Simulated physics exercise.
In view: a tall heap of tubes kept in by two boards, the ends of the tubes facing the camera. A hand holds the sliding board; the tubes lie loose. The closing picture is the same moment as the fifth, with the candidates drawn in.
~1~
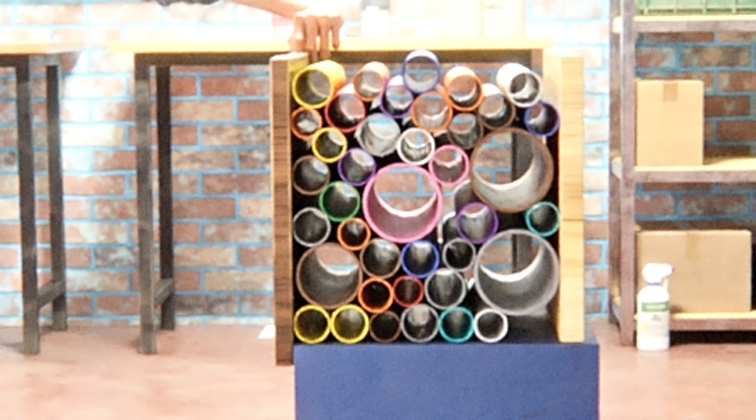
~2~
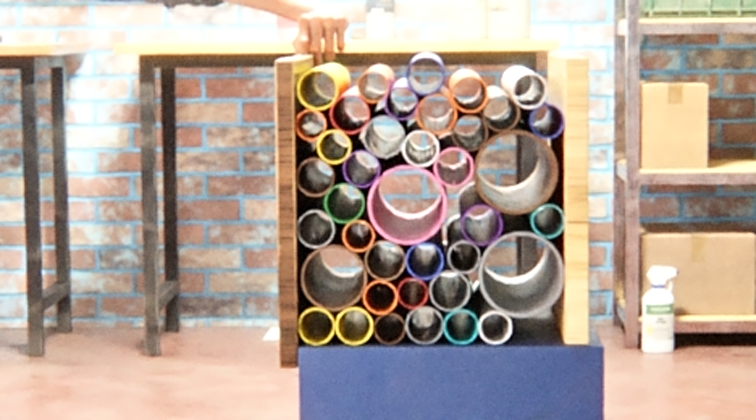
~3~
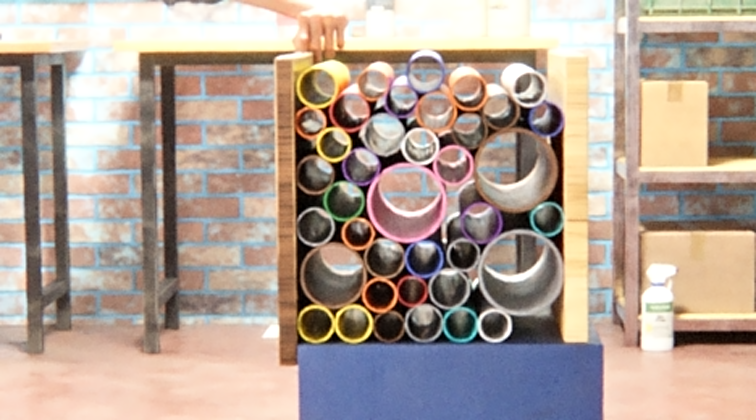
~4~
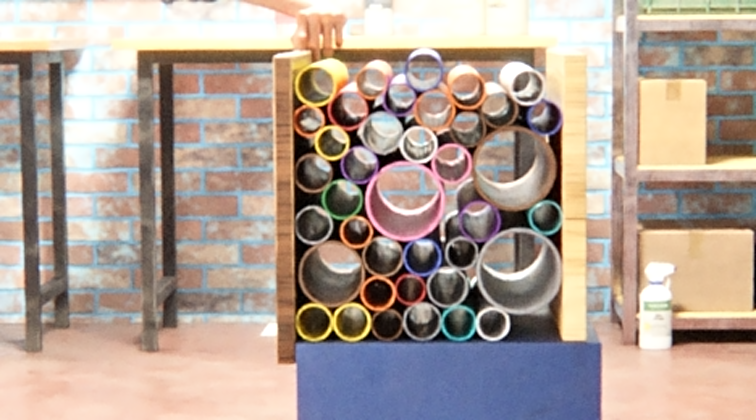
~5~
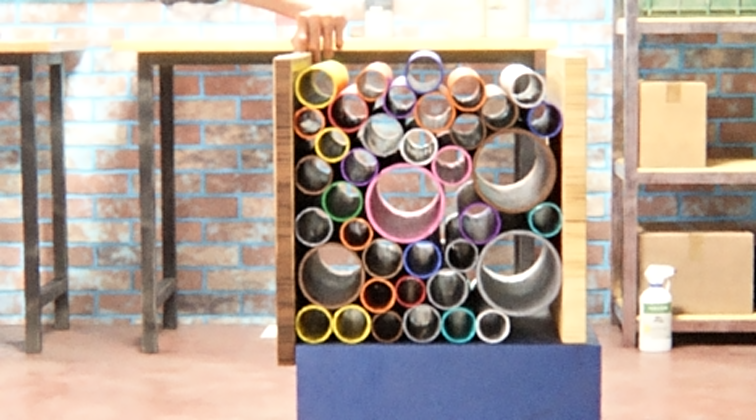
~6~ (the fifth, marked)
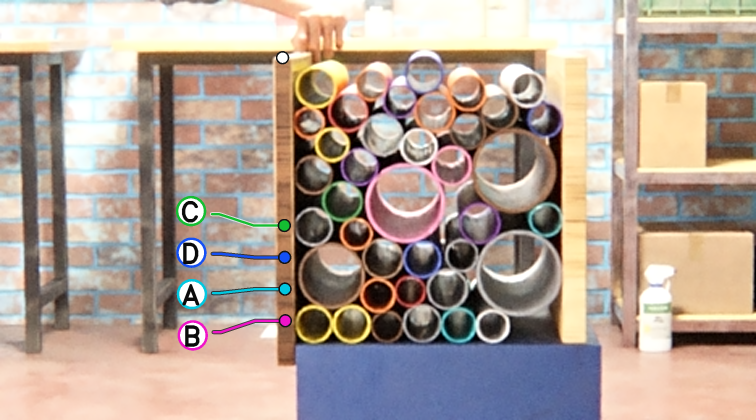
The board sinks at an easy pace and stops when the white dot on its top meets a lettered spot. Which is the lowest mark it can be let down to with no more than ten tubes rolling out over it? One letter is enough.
No lower than C.
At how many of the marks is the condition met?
One of them.
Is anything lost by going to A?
At A: Yes.
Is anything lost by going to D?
At D: Yes.
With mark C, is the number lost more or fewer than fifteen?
It loses fewer than fifteen.
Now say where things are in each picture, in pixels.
In the first picture, side board (295, 197); a yellow tube (312, 324); a white tube (490, 326).
In the second picture, a white tube (495, 328); a grey tube (450, 291).
In the third picture, a pink tube (407, 203); a green tube (344, 201).
In the fourth picture, a grey tube (382, 132); a red tube (348, 110).
In the fifth picture, a yellow tube (316, 87); side board (297, 196); a yellow tube (314, 324).
On the marked copy, A at (285, 289); B at (285, 321); C at (284, 225); D at (284, 257); the white dot at (282, 58).
With C. Early on, top of the board (294, 133).
Further on, top of the board (295, 218).
At the end, top of the board (295, 225), about five out over the board.
As for the rest, A more than ten out over the board; B more than ten out over the board; D more than ten out over the board.
